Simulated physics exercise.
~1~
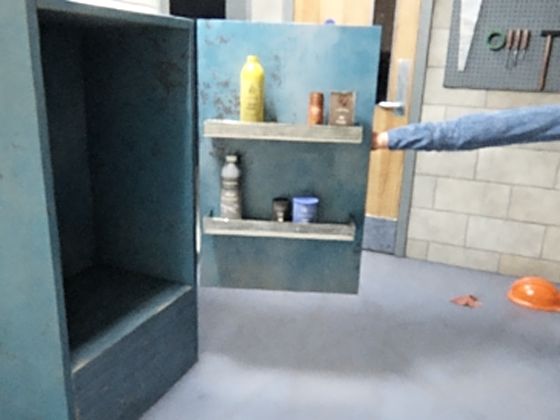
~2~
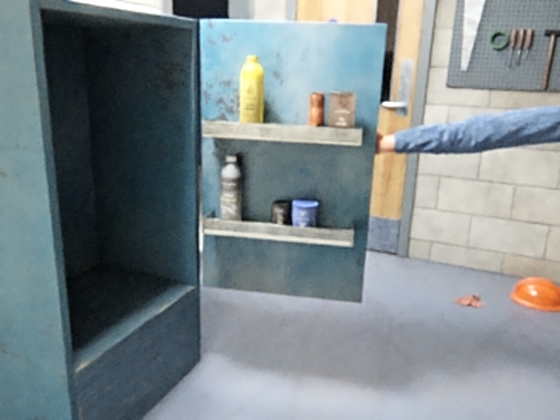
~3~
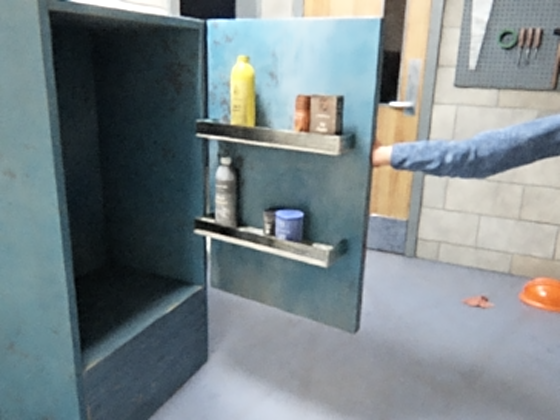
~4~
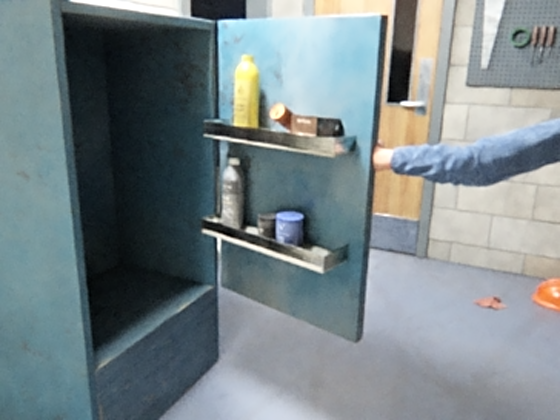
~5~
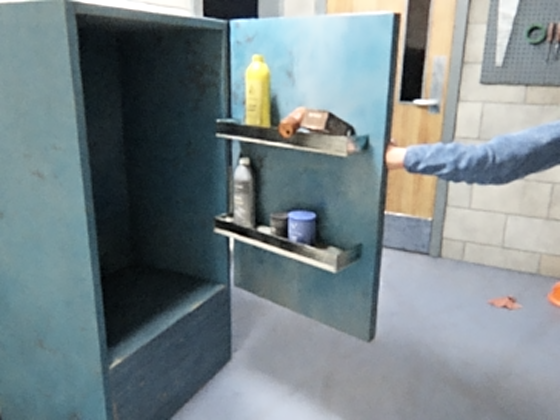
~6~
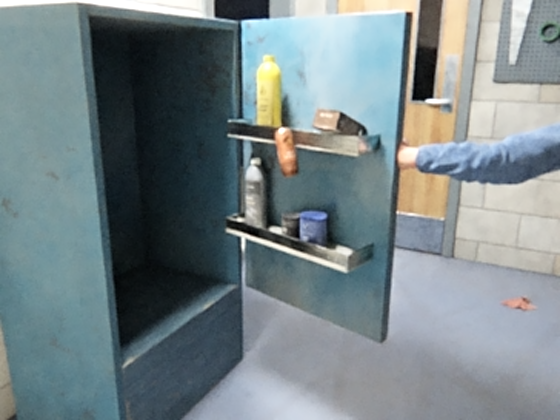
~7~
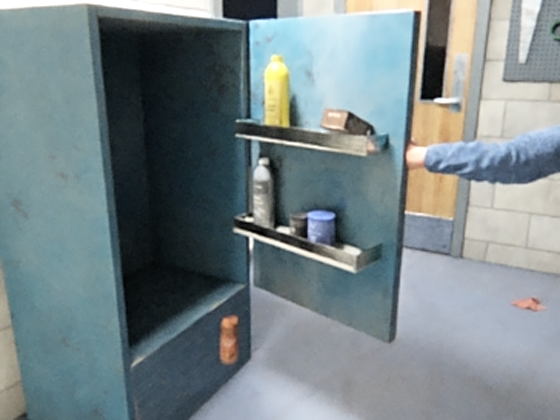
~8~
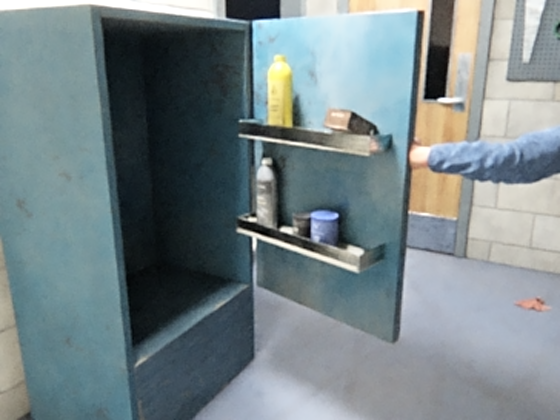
An orange can topples off a swinging locker door's rack and falls, while a carton tips over.
